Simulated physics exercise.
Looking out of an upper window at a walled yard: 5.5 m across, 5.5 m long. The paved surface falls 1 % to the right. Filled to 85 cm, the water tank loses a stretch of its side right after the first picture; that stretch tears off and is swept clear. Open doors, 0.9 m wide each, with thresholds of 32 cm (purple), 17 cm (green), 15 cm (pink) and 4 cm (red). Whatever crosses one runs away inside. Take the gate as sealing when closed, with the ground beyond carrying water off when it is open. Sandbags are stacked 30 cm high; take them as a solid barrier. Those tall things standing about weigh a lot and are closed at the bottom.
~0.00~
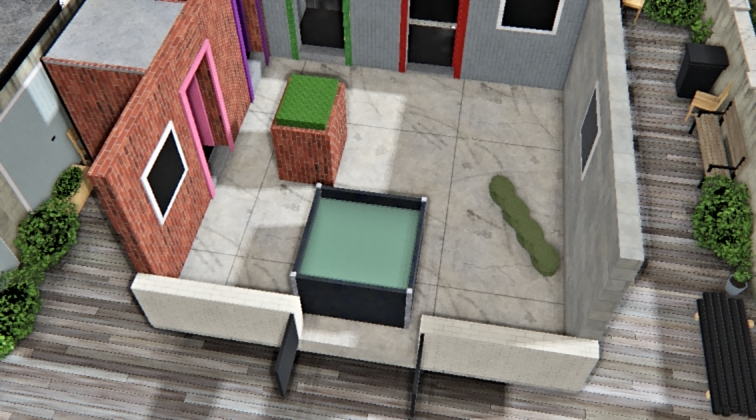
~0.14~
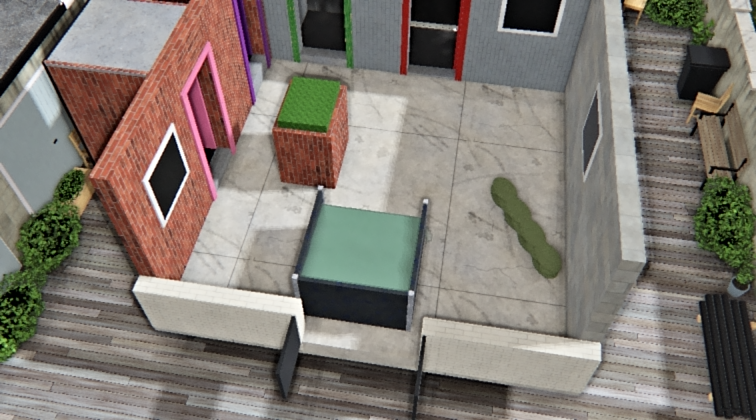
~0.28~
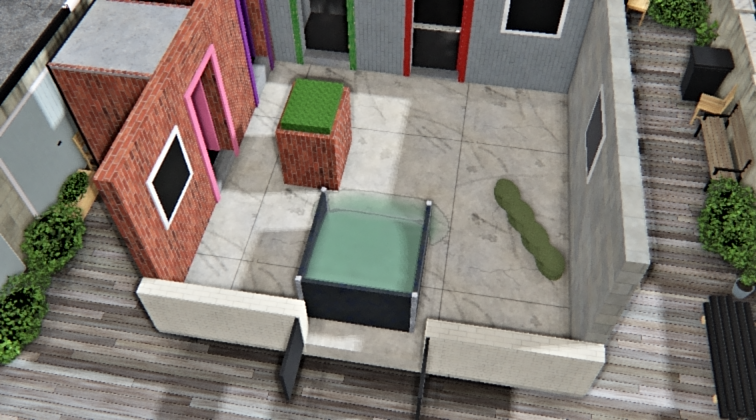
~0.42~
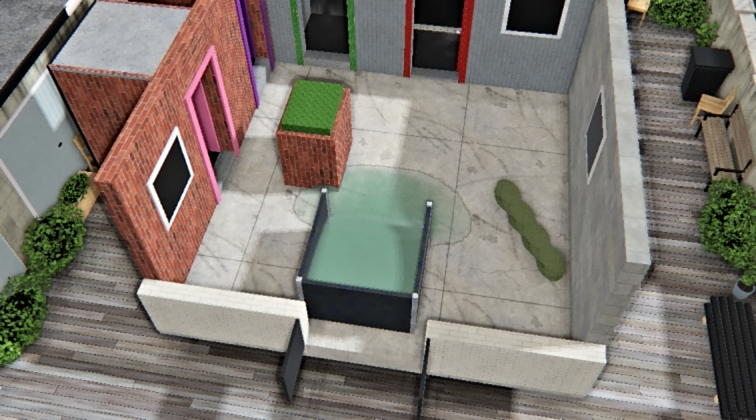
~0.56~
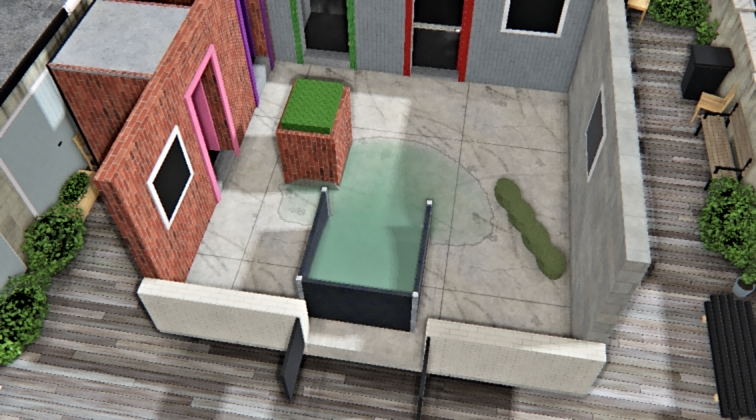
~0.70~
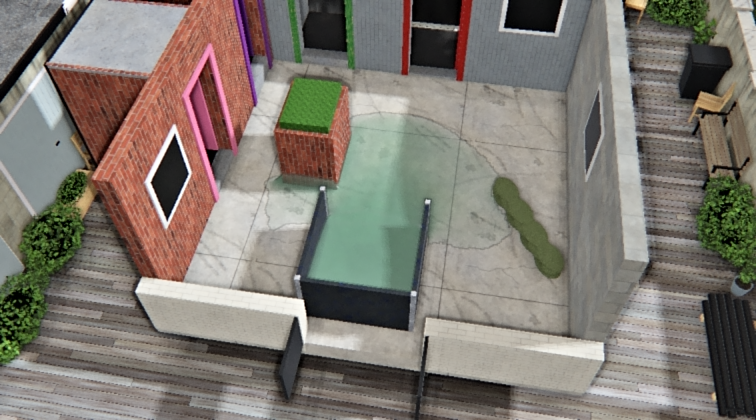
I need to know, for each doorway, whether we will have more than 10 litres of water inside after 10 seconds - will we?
In the end the purple door falls short of the limit; the green door falls short of the limit; the pink door falls short of the limit; the red door surpasses the limit.
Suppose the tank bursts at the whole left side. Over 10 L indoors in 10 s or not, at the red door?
Compared with the limit, red is less.
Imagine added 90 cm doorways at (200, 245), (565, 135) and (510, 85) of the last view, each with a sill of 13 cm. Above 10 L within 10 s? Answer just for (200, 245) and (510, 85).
In turn: Short of it, beyond it.
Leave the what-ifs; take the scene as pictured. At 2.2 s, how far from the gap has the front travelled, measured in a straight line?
About 4.6 m out.
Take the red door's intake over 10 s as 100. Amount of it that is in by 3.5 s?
By then it's near 75% of the total.
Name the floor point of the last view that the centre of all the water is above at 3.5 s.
Centre: Approx. (407, 148) px.
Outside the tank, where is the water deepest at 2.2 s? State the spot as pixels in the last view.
In the last picture, around (561, 93).
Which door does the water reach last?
The final one is the purple door.
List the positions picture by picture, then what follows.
Still water, 85 cm deep, in the water tank at (362, 240), in the first frame.
Water pours out on the water tank's far side and has run 0.8 m, to a hidden place; typically 7 cm deep outside, 85 cm at the water tank's back, in the second frame.
The front is at a hidden place, 1.1 m from the gap on the water tank's far side; 1.4 m2 of floor is under water; 75 cm left at the back of the water tank, in the third frame.
Water pours out on the water tank's far side and has run 1.5 m, to (346, 170); typically 12 cm deep outside, 74 cm at the water tank's back, in the fourth frame.
The front is at (421, 146), 2.0 m from the gap on the water tank's far side; 4.6 m2 of floor is under water; 68 cm left at the back of the water tank, in the fifth frame.
The front is at (423, 121), 2.6 m from the gap on the water tank's far side; 6.3 m2 of floor is under water; 59 cm left at the back of the water tank, in the sixth frame.
After 1.4 s water covers 50 % of the floor and is deepest (39 cm) near (395, 74); purple door not reached, green door 7 cm at the sill, 0 L in, pink door 14 cm at the sill, 0 L in, red door 15 cm at the sill, 45 L in.
After 2.2 s water covers 60 % of the floor and is deepest (41 cm) near (561, 93); purple door 9 cm at the sill, 0 L in, green door 13 cm at the sill, 0 L in, pink door 9 cm at the sill, 1 L in, red door 26 cm at the sill, 192 L in.
After 3.5 s water covers 70 % of the floor and is deepest (20 cm) near (492, 85); purple door 12 cm at the sill, 0 L in, green door 7 cm at the sill, 0 L in, pink door 5 cm at the sill, 2 L in, red door 15 cm at the sill, 344 L in.
After 6.0 s water covers 85 % of the floor and is deepest (22 cm) near (562, 264); purple door 4 cm at the sill, 0 L in, green door 5 cm at the sill, 0 L in, pink door 6 cm at the sill, 2 L in, red door 8 cm at the sill, 421 L in.
After 10.0 s water covers 95 % of the floor and is deepest (10 cm) near (551, 156); purple door 2 cm at the sill, 0 L in, green door 3 cm at the sill, 0 L in, pink door 2 cm at the sill, 2 L in, red door 7 cm at the sill, 444 L in.
